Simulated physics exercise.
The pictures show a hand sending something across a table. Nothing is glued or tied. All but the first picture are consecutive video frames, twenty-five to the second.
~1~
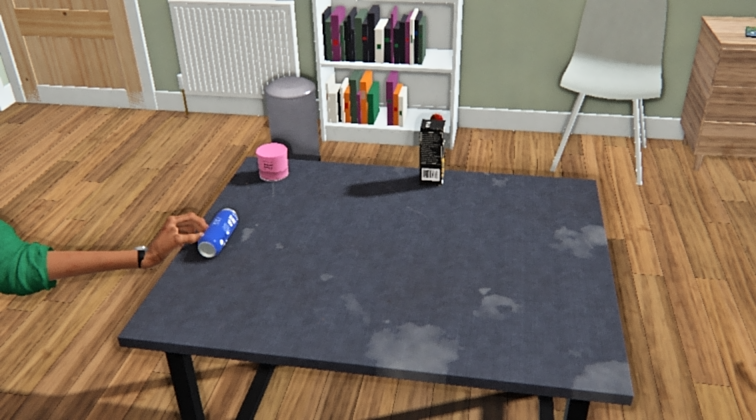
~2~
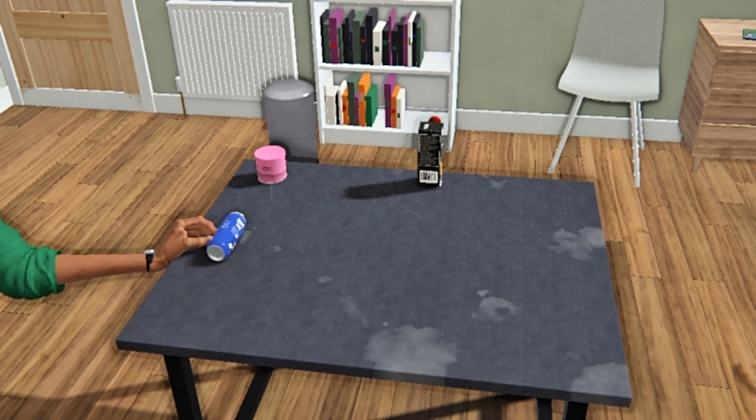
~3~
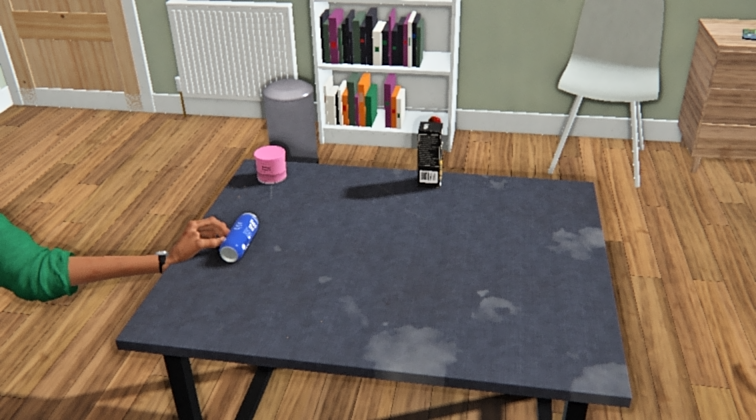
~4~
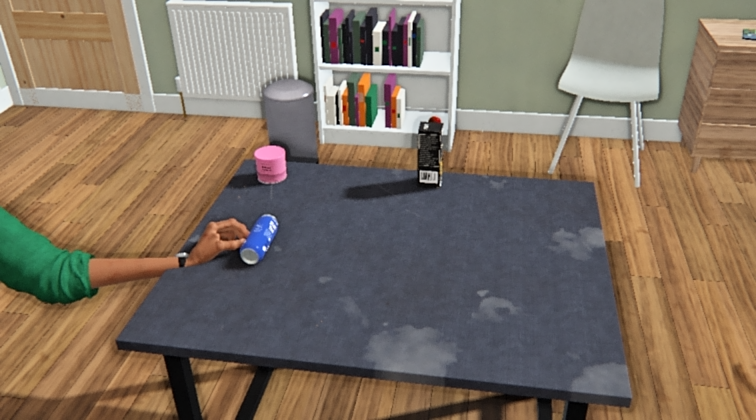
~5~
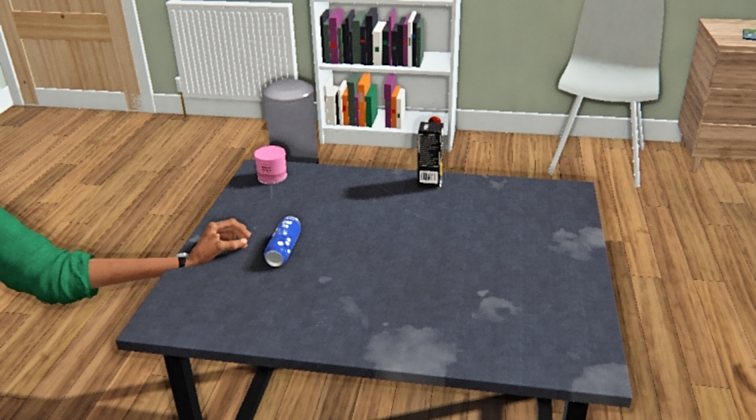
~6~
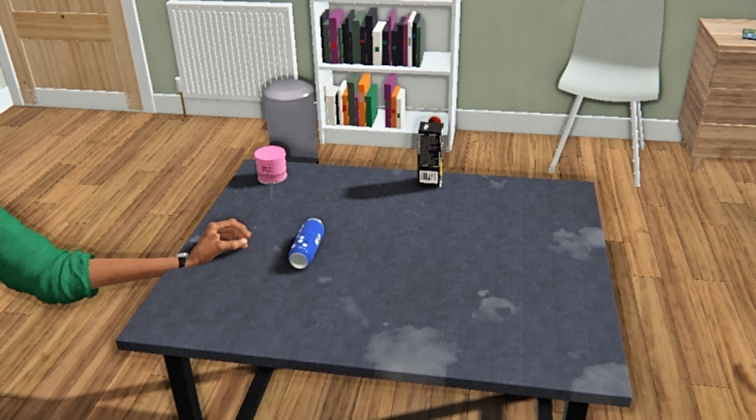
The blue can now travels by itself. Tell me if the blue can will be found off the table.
The blue can falls off the table.
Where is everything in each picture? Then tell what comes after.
In the first frame, under the hand; blue can (218, 233).
In the second frame, under the hand; blue can (227, 236).
In the third frame, under the hand; blue can (240, 237).
In the fourth frame, blue can (260, 239).
In the fifth frame, blue can (283, 241) shifted about its own width.
In the sixth frame, blue can (307, 243) shifted well along.
Then, 0.30 s on from there, blue can shifted well along near (485, 258).
Then, 0.70 s on from there, blue can now off the table.
Then, 1.10 s on from there, things are still on the move.
In the end, off the table, blue can.
